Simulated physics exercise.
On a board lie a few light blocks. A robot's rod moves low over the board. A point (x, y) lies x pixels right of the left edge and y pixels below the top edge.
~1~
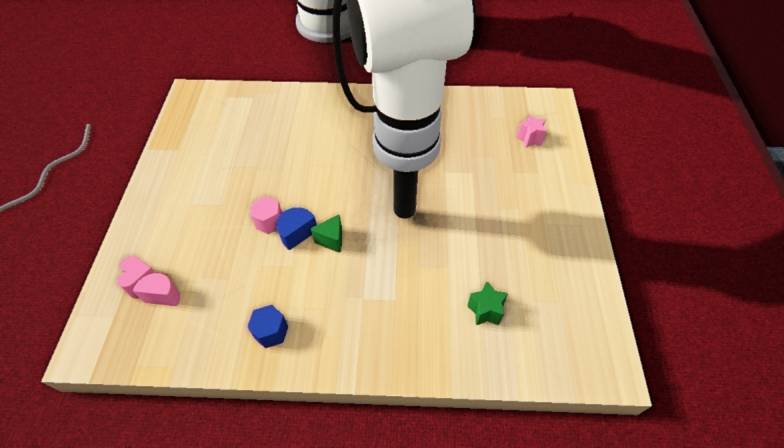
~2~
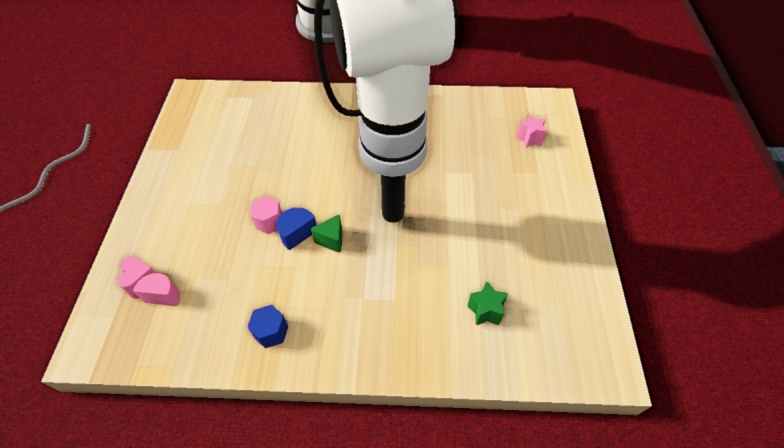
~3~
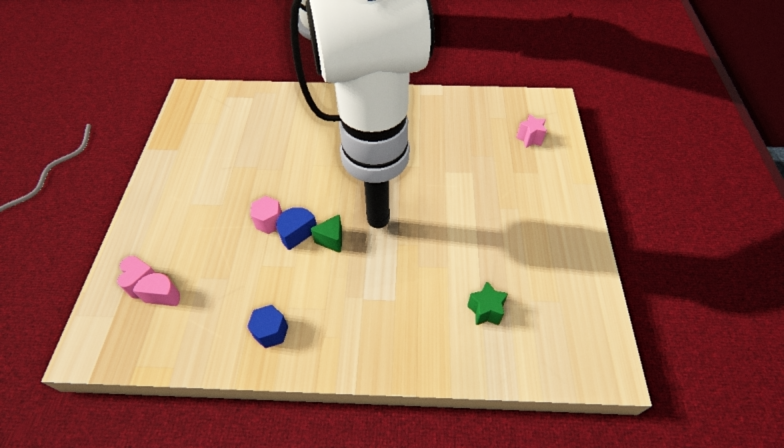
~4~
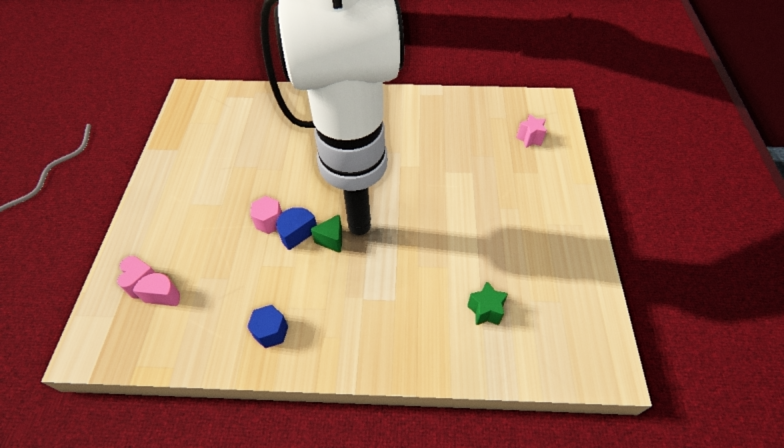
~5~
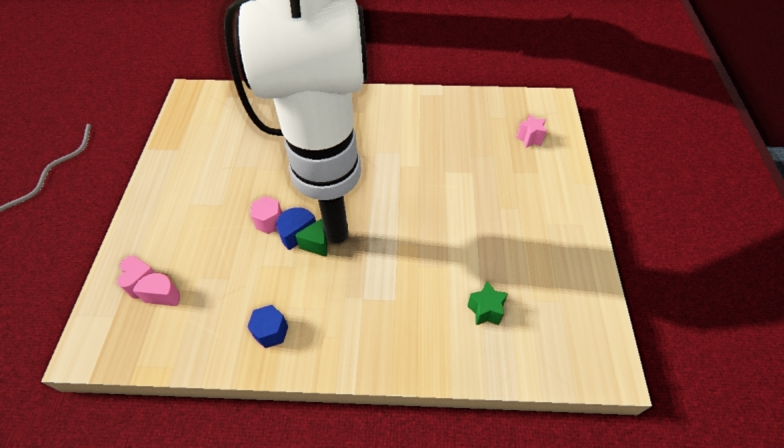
On a wooden board, a robot's rod moves left to a green triangular block and pushes it slightly against a blue one.
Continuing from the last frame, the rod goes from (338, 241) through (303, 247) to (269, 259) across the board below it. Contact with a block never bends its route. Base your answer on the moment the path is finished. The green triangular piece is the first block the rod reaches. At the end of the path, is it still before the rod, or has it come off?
It stays ahead.
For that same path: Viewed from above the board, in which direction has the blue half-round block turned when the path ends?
It twists clockwise.
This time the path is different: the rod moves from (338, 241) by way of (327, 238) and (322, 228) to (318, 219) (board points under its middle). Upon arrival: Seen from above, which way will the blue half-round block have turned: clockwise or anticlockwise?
I'd predict that, seen from above, the blue half-round block rotates counter-clockwise.
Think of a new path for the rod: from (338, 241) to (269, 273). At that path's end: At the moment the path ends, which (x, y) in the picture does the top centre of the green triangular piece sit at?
Answer: (245, 251).
What follows on the original path. Halfway along, rod at (301, 241); pink hexagon at (260, 205); blue half-round block at (283, 217), turned 25° clockwise; green triangular piece at (275, 238), turned 20° clockwise.
At the end, rod at (266, 253); pink hexagon at (260, 204); blue half-round block at (283, 217), turned 30° clockwise; green triangular piece at (242, 242), turned 25° clockwise.
